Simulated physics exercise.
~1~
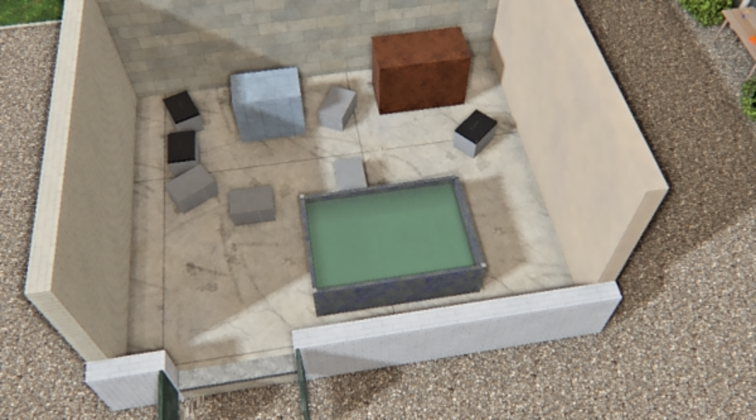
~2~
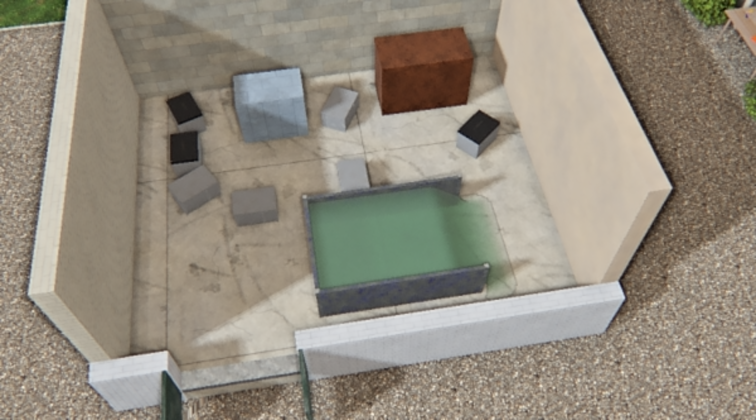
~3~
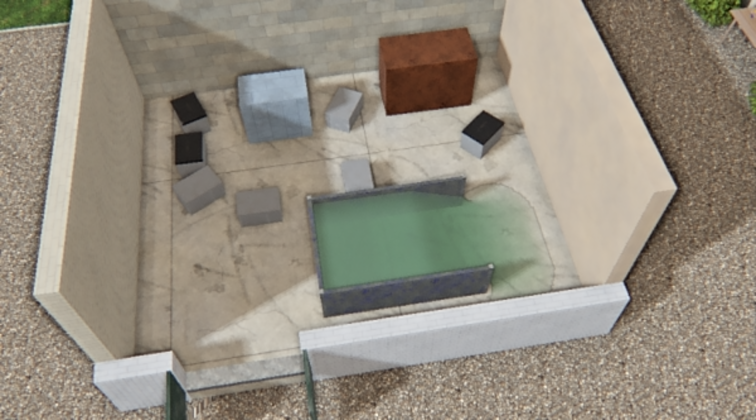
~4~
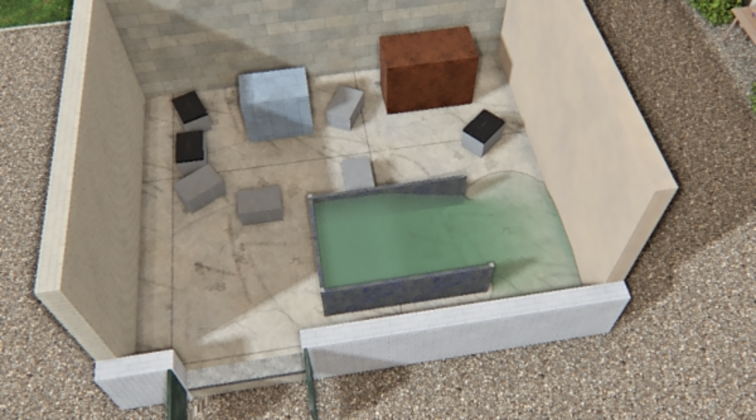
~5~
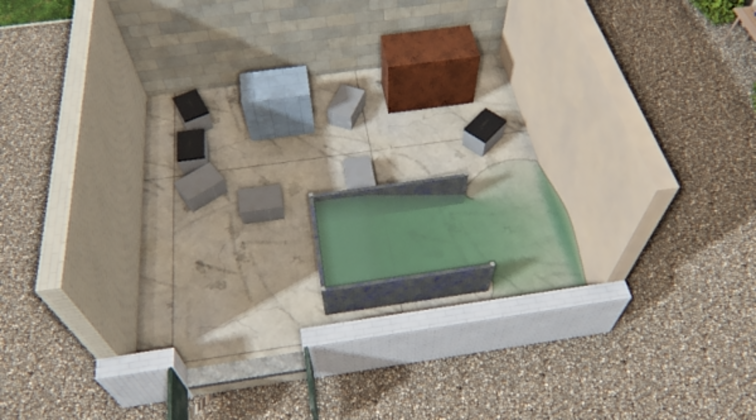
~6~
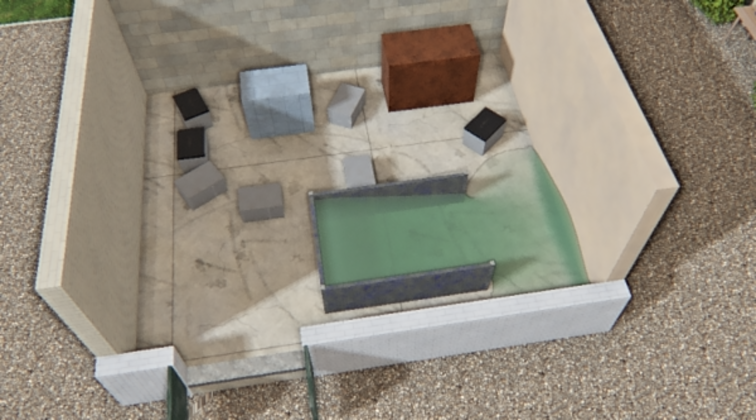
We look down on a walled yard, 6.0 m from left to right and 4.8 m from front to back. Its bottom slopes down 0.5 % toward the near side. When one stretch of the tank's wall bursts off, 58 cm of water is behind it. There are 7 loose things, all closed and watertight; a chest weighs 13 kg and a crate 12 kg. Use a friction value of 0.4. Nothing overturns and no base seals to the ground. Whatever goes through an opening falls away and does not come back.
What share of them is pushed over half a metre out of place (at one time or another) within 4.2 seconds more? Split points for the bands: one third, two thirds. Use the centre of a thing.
The portion is beneath a third.
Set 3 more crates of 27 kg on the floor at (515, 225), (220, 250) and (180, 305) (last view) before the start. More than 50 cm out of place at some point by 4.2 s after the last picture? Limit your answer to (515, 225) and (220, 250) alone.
In order: Beyond it, within it.
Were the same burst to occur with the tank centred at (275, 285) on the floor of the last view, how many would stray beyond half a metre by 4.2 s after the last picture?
2.
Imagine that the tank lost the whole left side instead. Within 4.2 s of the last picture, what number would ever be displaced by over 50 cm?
The answer would then be 4.
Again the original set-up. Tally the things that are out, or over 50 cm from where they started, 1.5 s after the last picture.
I make it 1.
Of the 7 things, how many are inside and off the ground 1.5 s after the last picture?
The count is 0.
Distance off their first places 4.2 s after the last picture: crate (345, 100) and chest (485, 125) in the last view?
The first is off by 60 cm, the second by 250 cm.
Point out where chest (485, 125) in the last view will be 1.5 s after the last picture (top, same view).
Around (436, 114).
Then, 0.4 s after the last picture 0 of 7 are over 50 cm from their spots; 0 afloat.
Then, 1.5 s after the last picture 1 of 7 are over 50 cm from their spots; 0 afloat.
Then, 2.8 s after the last picture 1 of 7 are over 50 cm from their spots; 0 afloat.
Then, 4.2 s after the last picture 2 of 7 are over 50 cm from their spots, and 2 have been at some point; 1 afloat.
